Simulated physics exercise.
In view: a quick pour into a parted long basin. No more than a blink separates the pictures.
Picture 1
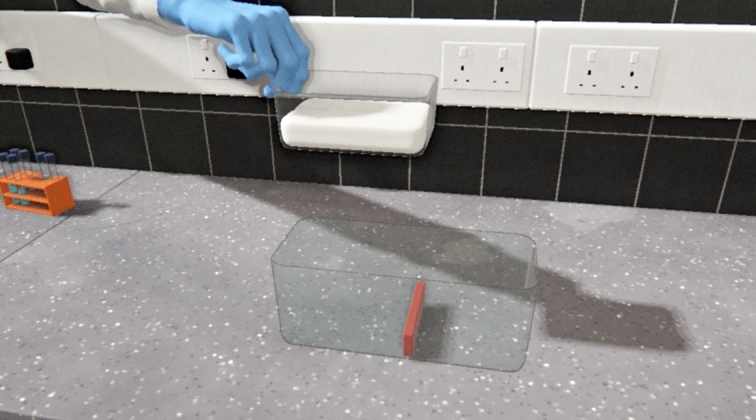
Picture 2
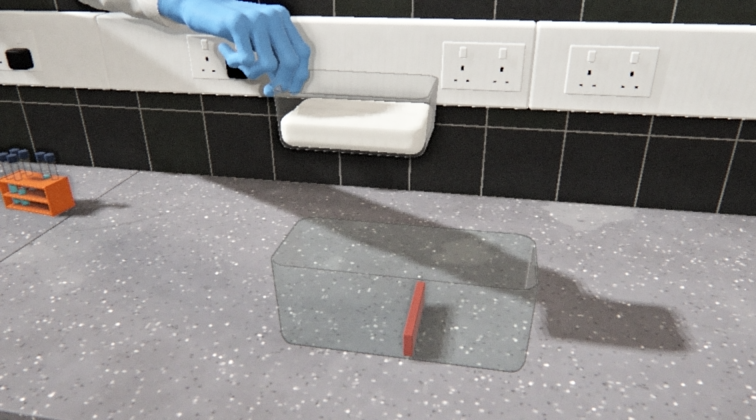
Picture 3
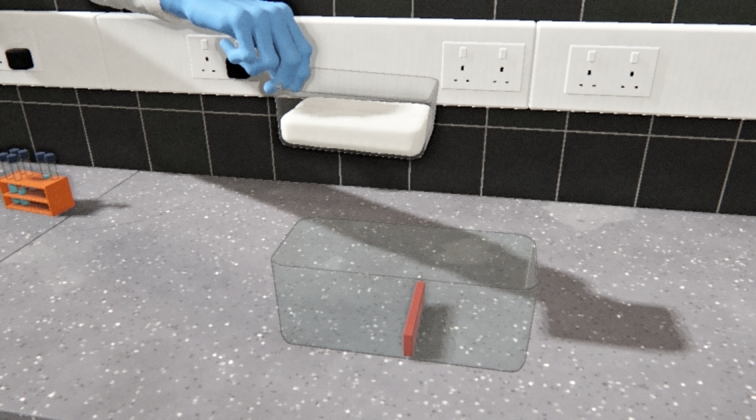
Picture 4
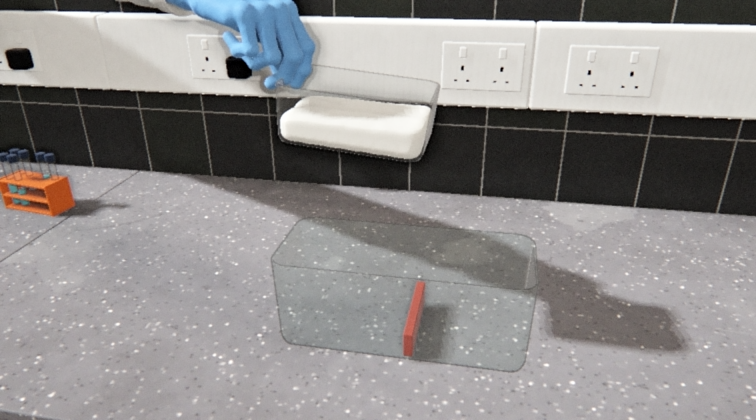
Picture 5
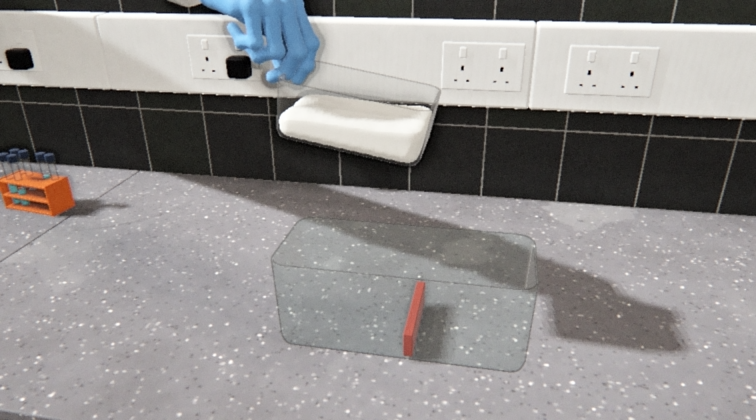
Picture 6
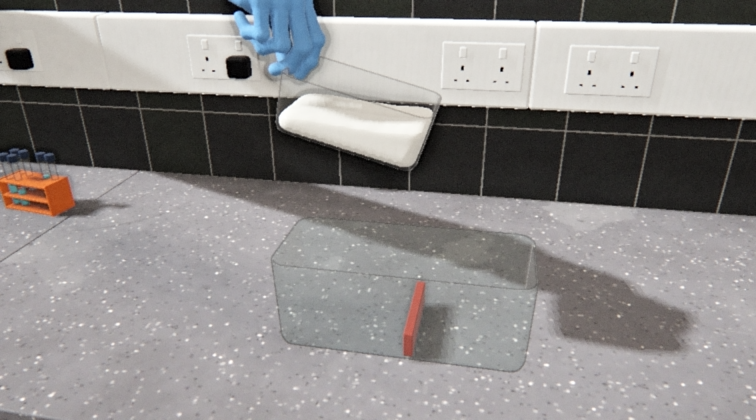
To begin with, a blue-gloved hand holds a clear container of white liquid almost level above a long clear basin with a low red divider on a speckled worktop. Then the hand shifts slightly and the container tilts gradually, its right end dipping modestly while the basin stays still.
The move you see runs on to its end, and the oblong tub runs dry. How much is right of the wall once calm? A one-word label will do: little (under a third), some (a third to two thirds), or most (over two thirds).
Most.
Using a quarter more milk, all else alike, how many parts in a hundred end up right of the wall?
Near 80 in a hundred.
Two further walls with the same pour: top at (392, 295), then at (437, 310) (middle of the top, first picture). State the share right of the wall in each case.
The first gives 90 %, the second 65 %.
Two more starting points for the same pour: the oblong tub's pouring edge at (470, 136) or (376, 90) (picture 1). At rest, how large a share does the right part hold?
Around 85 percent first, around 50 percent second.
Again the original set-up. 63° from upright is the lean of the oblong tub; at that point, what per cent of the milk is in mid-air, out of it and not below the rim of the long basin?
Around 40 %.
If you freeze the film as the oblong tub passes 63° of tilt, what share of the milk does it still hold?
About 50 %.
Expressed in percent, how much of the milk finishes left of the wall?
Near 15 in a hundred.
A moment on, the oblong tub is tipped part way and 49 per cent is still to pour, 0 is left of the wall and 10 right of it.
Next, the oblong tub is tipped on its side and 15 per cent is still to pour, 4 is left of the wall and 62 right of it.
Then the oblong tub is tipped on its side and 3 per cent is still to pour, 11 is left of the wall and 80 right of it.
Later the oblong tub is tipped on its side and 0 per cent is still to pour, 14 is left of the wall and 82 right of it.
In the end 14 per cent lies left of the wall, 82 right of it and 4 outside.
